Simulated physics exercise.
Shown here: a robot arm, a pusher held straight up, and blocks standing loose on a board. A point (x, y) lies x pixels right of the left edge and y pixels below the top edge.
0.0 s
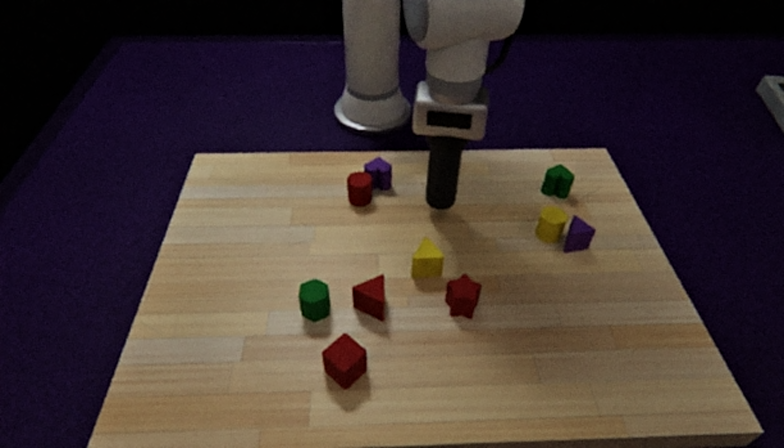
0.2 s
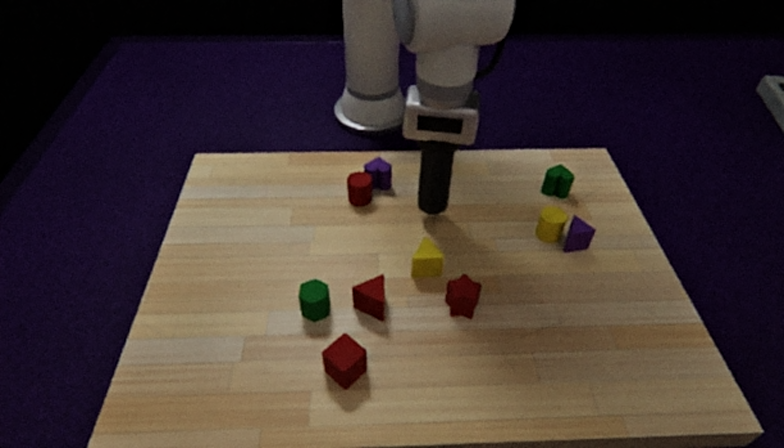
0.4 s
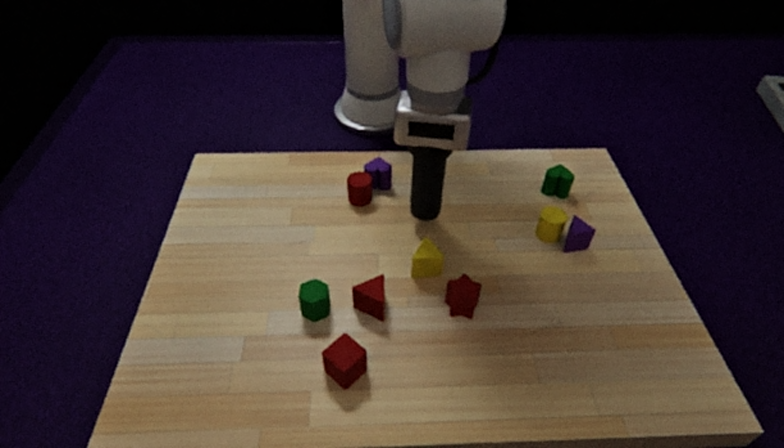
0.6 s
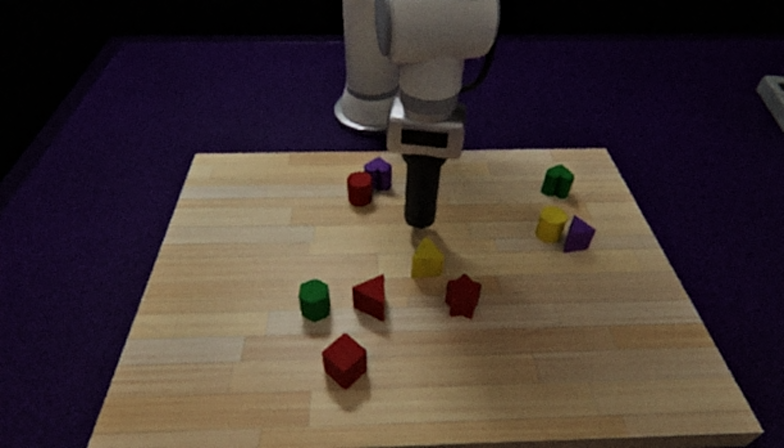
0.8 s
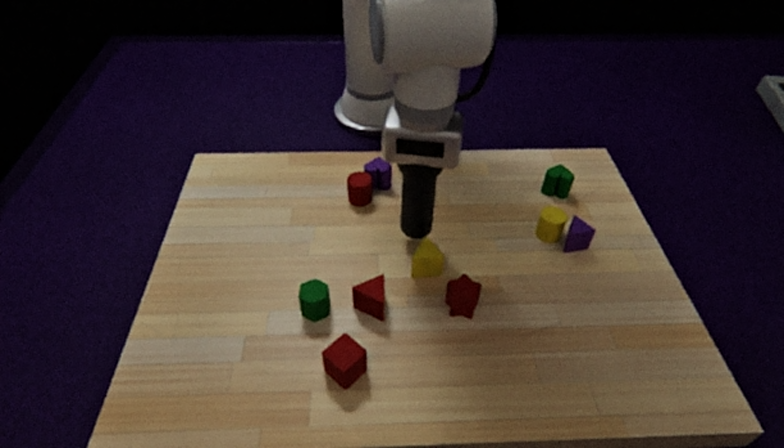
Robot arm holding a black upright pusher, moving it slightly left and nearer the viewer over a wooden board, the coloured blocks staying still.
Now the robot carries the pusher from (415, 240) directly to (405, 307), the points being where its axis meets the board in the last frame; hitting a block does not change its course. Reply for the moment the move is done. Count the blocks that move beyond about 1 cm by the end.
There will be one block that moves more than 1 cm.
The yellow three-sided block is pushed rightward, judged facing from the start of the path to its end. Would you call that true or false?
That claim is false.
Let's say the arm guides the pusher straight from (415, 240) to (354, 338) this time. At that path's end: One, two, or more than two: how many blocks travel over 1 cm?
The push will move two blocks.
The first path, step by step. One third of the way, pusher at (413, 249); yellow three-sided block at (432, 257), turned 20° clockwise.
Two thirds of the way, pusher at (410, 272); yellow three-sided block at (438, 270), turned 20° anticlockwise.
At the end, pusher at (405, 296); red three-sided block still; yellow three-sided block at (437, 270), turned 20° anticlockwise.
